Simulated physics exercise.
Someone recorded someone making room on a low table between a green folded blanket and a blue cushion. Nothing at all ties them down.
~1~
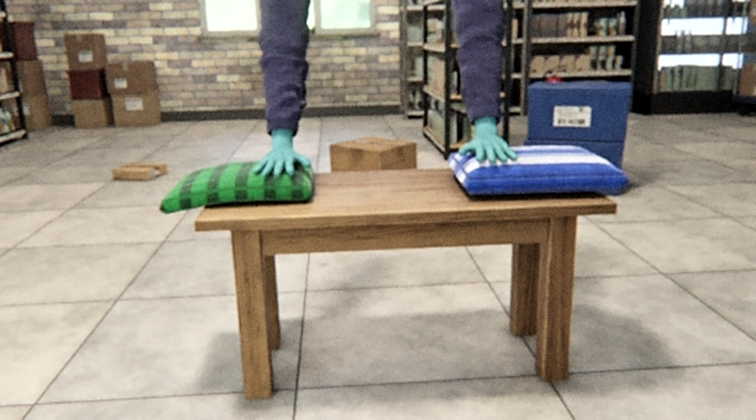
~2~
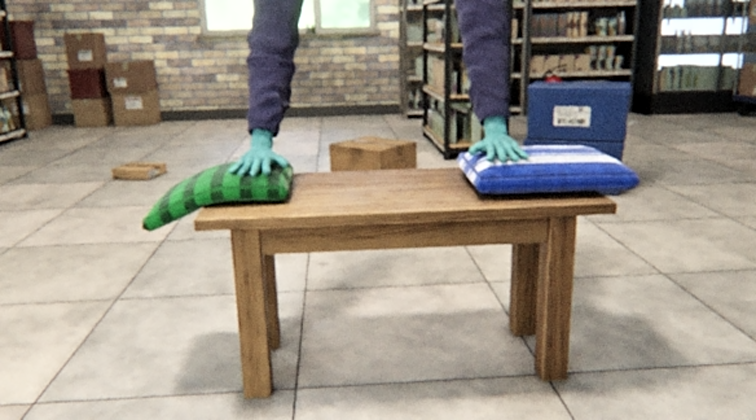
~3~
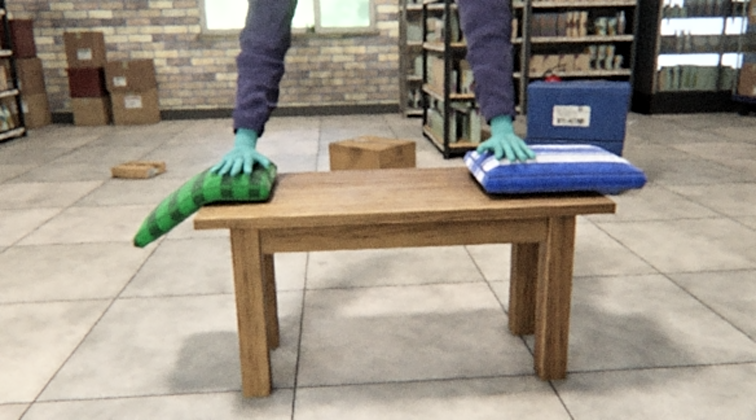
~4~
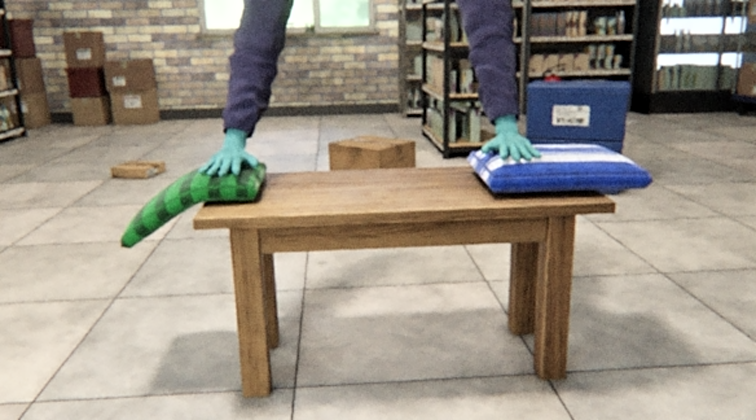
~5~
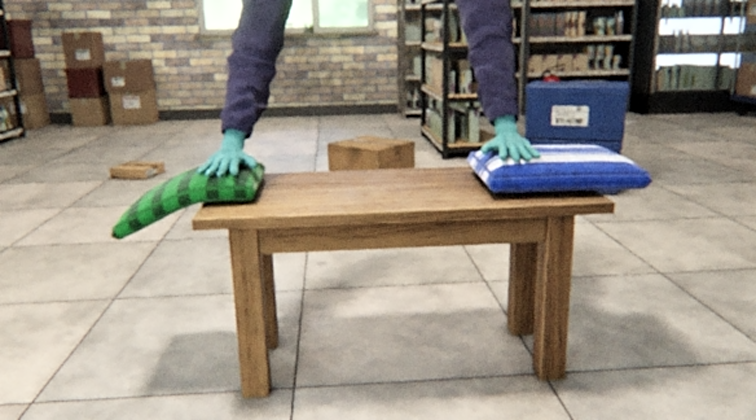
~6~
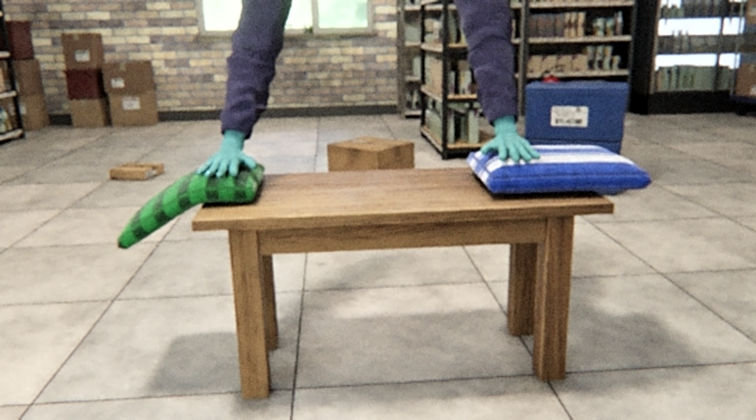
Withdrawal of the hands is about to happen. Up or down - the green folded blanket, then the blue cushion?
Green folded blanket: Down, blue cushion: Up.
Then, 0.24 s past the final frame, folded blanket tipping outwards near (197, 209); cushion unmoved.
Then, 0.46 s past the final frame, folded blanket on the floor near (200, 306); cushion unmoved.
Then, 0.70 s past the final frame, folded blanket on the floor near (160, 357); cushion unmoved.
When it is over, folded blanket on the floor near (157, 358); cushion unmoved. The green folded blanket slumps off the end and the blue cushion remains on top.
